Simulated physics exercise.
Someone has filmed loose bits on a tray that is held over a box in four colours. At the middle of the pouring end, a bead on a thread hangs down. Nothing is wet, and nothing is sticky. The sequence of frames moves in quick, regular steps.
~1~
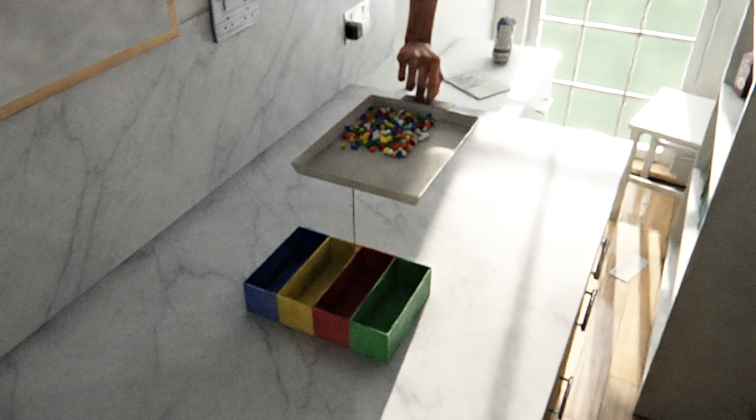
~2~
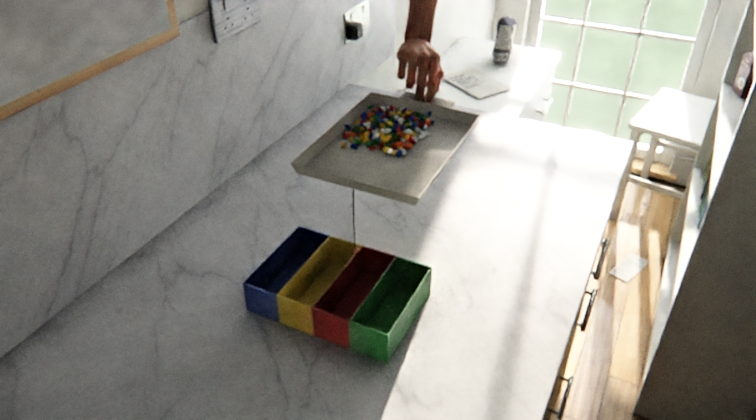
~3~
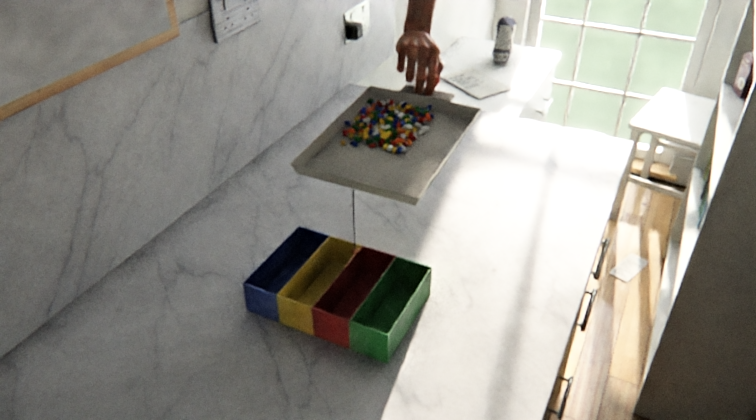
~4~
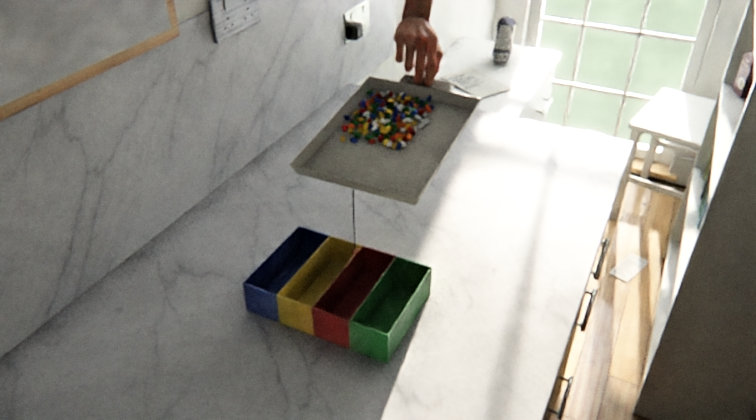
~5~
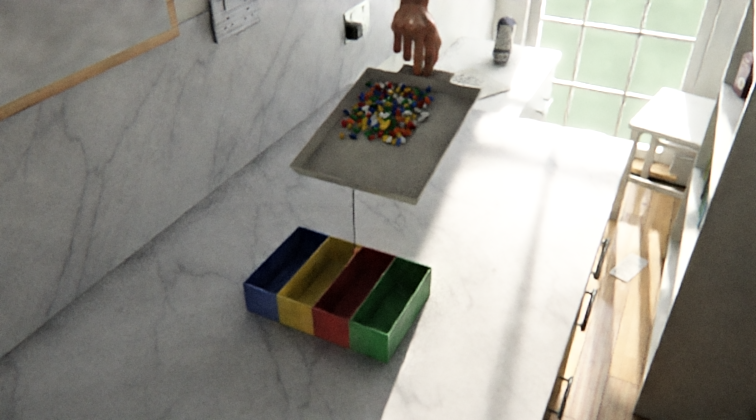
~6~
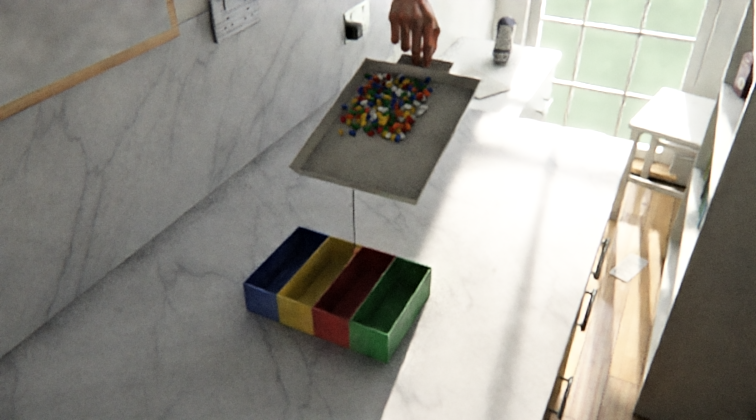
At the start, a hand holds the far edge of a pale tray of small multicoloured pieces, nearly level above a box with blue, yellow, red and green compartments. The hand then steadily raises that edge, tilting the tray more steeply toward the box, while the pieces stay clustered near the raised end.
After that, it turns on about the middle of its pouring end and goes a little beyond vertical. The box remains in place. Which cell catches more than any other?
The yellow cell catches the most.
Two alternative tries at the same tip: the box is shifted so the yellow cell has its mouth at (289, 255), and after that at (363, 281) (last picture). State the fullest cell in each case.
In the first case it's the red one, in the second it's the blue one.
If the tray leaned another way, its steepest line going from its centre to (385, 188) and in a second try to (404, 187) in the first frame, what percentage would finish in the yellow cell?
About 0 %, then 0 %.
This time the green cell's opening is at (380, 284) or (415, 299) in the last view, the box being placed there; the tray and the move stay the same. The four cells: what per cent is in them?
90 and 90 in a hundred, in turn.
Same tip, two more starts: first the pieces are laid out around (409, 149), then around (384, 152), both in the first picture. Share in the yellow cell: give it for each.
In order, about 30 and 30 in a hundred.
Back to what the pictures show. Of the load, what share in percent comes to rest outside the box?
That works out to something like 0 per cent.
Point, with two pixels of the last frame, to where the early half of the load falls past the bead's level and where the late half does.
It goes through near (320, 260) first, then near (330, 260).
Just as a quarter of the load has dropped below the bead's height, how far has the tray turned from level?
80°, roughly.
Soon after the last picture, tray tipped steeply; nearly all on the tray; a small part falling or outside the box.
A little later, tray tipped right over; about half on the tray; about a quarter in the yellow cell; a small part in the red cell; a small part in the blue cell; a stray few in the green cell; a small part falling or outside the box.
Later still, tray tipped past a quarter turn; about a third in the yellow cell; about a quarter in the red cell; about a quarter in the blue cell; a small part in the green cell; a stray few falling or outside the box.
At rest, tray tipped past a quarter turn; about a third in the yellow cell; about a quarter in the red cell; about a quarter in the blue cell; a small part in the green cell; a stray few outside the box.
